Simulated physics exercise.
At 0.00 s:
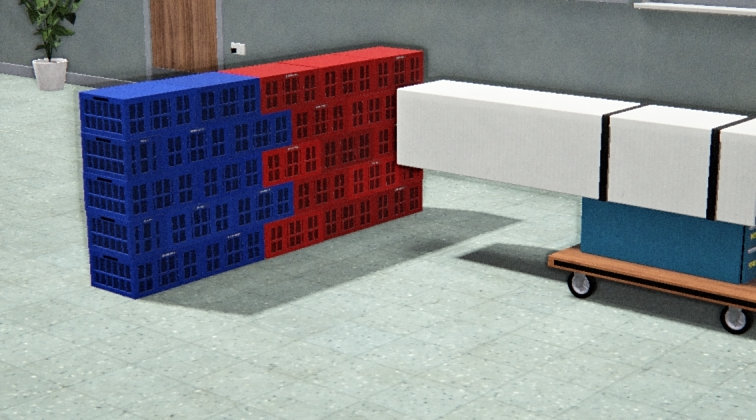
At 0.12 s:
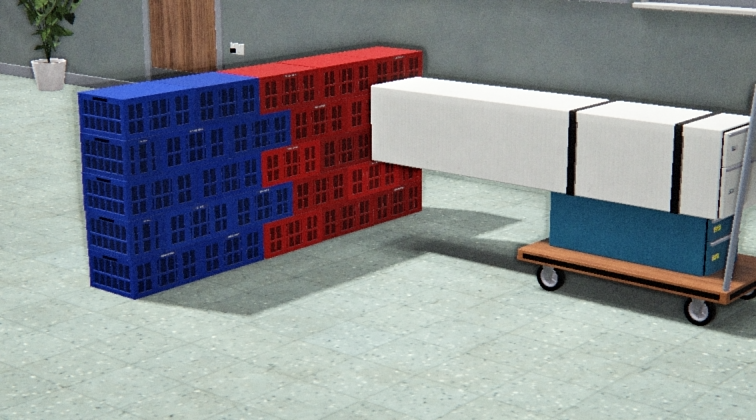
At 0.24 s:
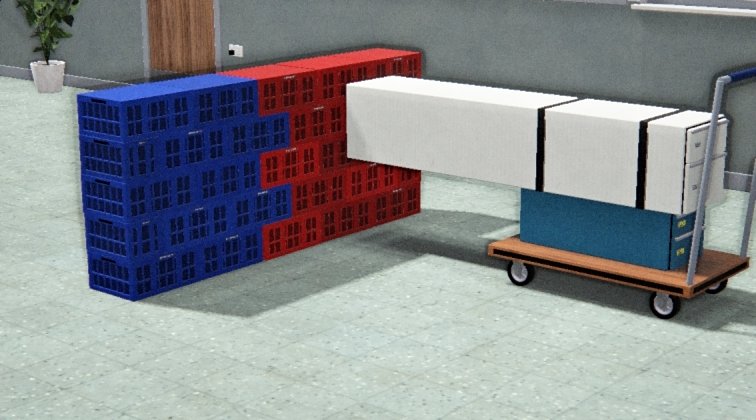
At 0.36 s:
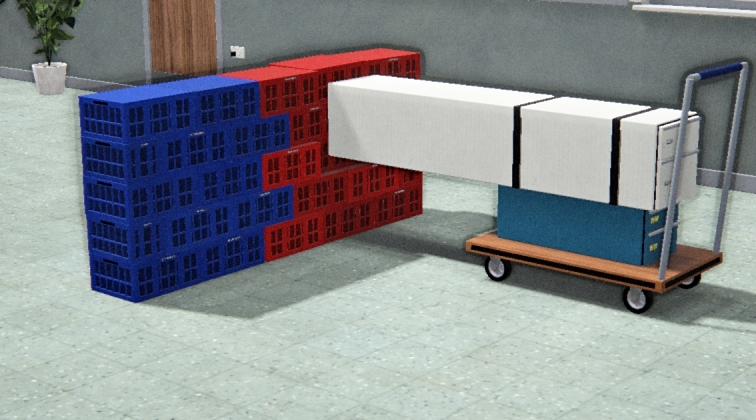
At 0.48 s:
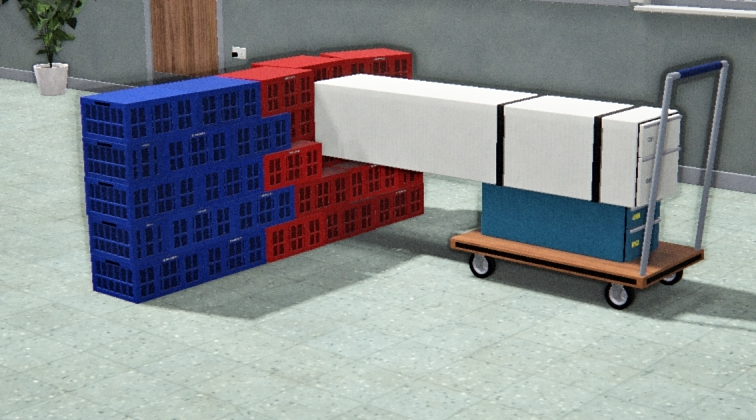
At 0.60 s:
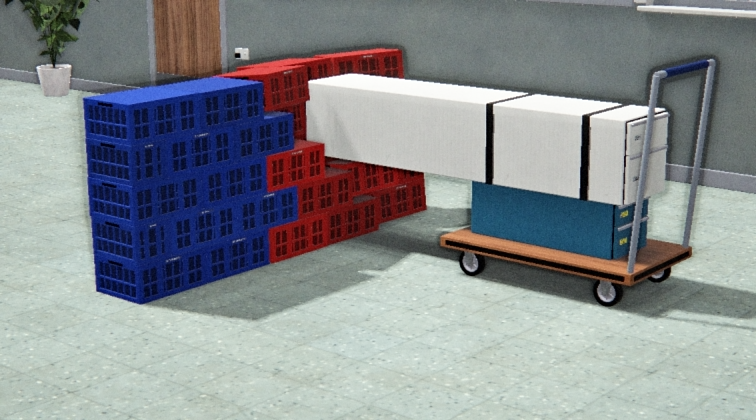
In a room with a pale tiled floor, a cart carrying a long white load rolled left into a wall of blue and red crates, shoving the upper red ones back and leaving some slightly tilted.
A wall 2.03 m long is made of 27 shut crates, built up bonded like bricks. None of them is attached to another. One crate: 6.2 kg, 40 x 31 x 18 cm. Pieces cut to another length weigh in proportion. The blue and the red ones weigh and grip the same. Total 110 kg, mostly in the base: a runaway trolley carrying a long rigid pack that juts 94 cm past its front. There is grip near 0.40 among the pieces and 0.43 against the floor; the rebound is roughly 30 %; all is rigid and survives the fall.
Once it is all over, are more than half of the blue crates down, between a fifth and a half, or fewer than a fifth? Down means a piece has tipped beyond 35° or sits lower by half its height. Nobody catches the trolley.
Of the blue crates, fewer than a fifth end down.
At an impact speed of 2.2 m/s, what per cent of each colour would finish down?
Result - red: 50%; blue: 0%.
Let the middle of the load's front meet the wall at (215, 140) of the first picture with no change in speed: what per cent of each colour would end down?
Then red ends 10 per cent down and blue 80 per cent.
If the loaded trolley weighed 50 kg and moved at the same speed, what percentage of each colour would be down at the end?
The split would be red 0, then blue 0 per cent.
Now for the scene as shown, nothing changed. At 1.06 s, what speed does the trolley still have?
It is moving at around 0.4 m/s.
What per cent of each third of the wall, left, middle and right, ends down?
The left third ends at 0 per cent, the middle at 30 per cent and the right at 80 per cent.
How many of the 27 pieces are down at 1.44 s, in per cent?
By then 35 %.
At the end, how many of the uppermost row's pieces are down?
Count: 3.
By 0.80 s, load 31 cm past the wall's line, still rolling; none of the 12 blue crates down (0 of 27 in all colours); top blue crate unmoved; top red crate tilted 17°.
By 1.06 s, load 42 cm past the wall's line, still rolling; none of the 12 blue crates down (8 of 27 in all colours); top blue crate unmoved; top red crate tilted 31°, 15 cm lower.
By 1.44 s, load 55 cm past the wall's line, still rolling; none of the 12 blue crates down (10 of 27 in all colours); top blue crate unmoved; top red crate on its side.
When it is over (2.8 s), load 77 cm past the wall's line, stopped; none of the 12 blue crates down (10 of 27 in all colours); top blue crate unmoved; top red crate tilted 50°, 59 cm lower. That is 0 per cent. In pixels of the last frame, middles, top blue crate near (210, 103), top red crate near (147, 191).
